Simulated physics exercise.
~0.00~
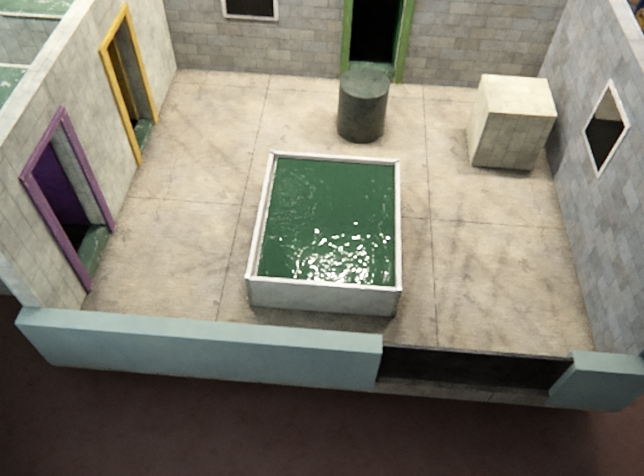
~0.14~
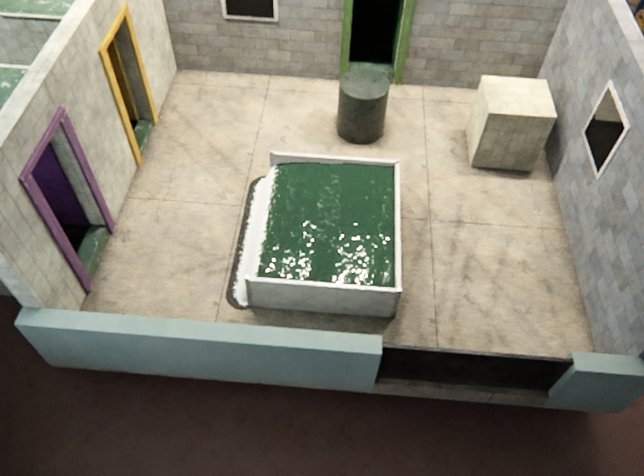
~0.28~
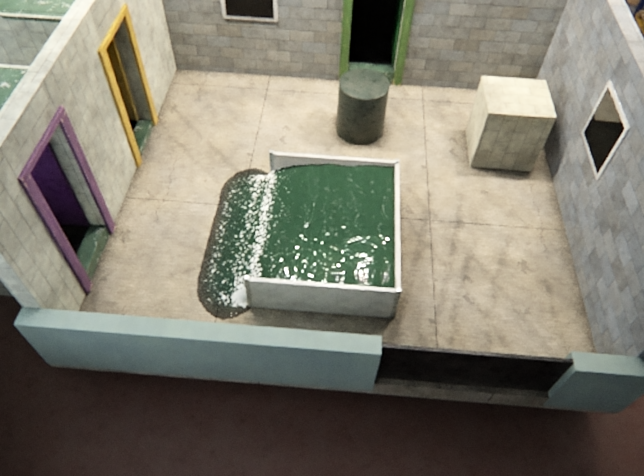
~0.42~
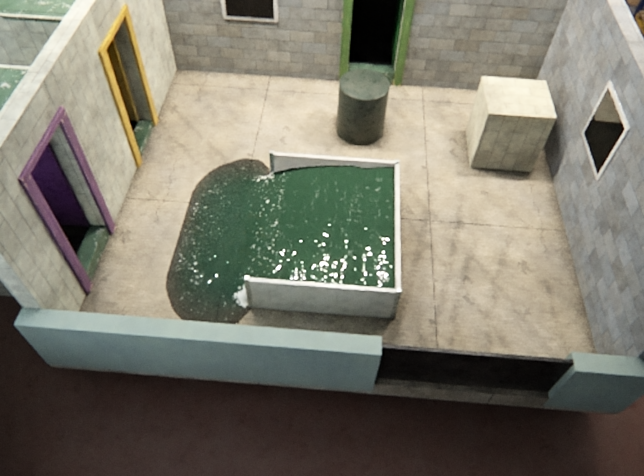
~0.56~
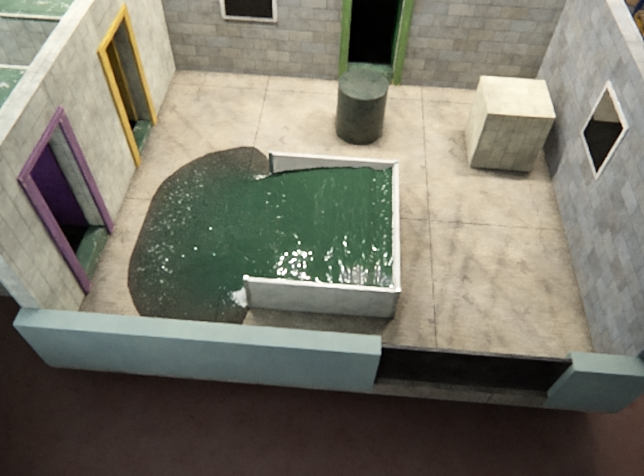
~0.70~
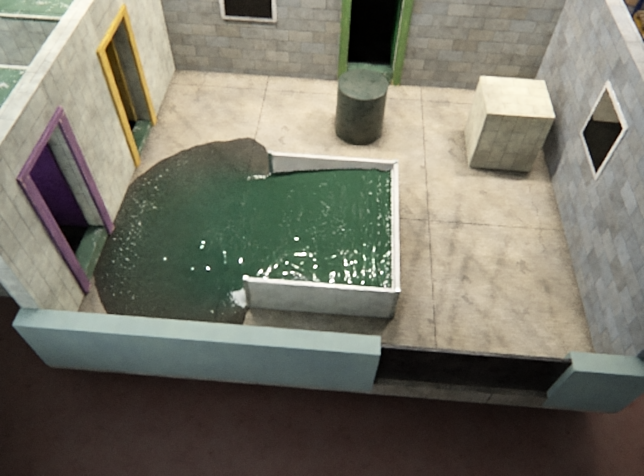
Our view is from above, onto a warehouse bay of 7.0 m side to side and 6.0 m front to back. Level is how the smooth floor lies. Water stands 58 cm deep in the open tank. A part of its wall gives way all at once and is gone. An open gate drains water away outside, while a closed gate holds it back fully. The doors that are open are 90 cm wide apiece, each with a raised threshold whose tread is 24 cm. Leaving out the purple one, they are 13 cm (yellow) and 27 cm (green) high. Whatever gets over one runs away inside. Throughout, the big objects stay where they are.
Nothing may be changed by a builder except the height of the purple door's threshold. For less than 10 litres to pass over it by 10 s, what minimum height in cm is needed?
It would have to be about 32 cm high.
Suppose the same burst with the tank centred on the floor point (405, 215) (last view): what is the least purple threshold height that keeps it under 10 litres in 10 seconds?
Then it needs to be around 22 cm high.
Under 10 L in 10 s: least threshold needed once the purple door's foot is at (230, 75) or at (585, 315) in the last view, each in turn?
First place around 19 cm, second around 11.0 cm.
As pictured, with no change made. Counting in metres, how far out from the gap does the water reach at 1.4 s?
3.4 metres.
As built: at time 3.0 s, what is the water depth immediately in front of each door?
Before yellow it's 16 cm, before purple 27 cm, before green 0 cm.
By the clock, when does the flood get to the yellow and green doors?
Yellow 1.0 s, green 3.6 s.
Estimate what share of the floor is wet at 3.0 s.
Wet share: Near 35 %.
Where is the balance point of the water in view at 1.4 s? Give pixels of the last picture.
The centre of all the water is around (251, 237).
After 1.4 s water covers 25 % of the floor, deepest (39 cm) near (122, 235); 36 cm at the purple door, 16 litres in over its 22 cm threshold.
After 3.0 s water covers 35 % of the floor, deepest (30 cm) near (67, 341); 27 cm at the purple door, 91 litres in over its 22 cm threshold.
After 10.0 s water covers 100 % of the floor, deepest (12 cm) near (383, 185); 4 cm at the purple door, 98 litres in over its 22 cm threshold.
At the purple door as built, the water arrived by 0.8 s and peaked near 36 cm at 1.6 s.
With a threshold of 28 cm, 34 litres would have come in within the 10 s; with 38 cm, 0 litres. So under 10 litres takes about 32 cm.
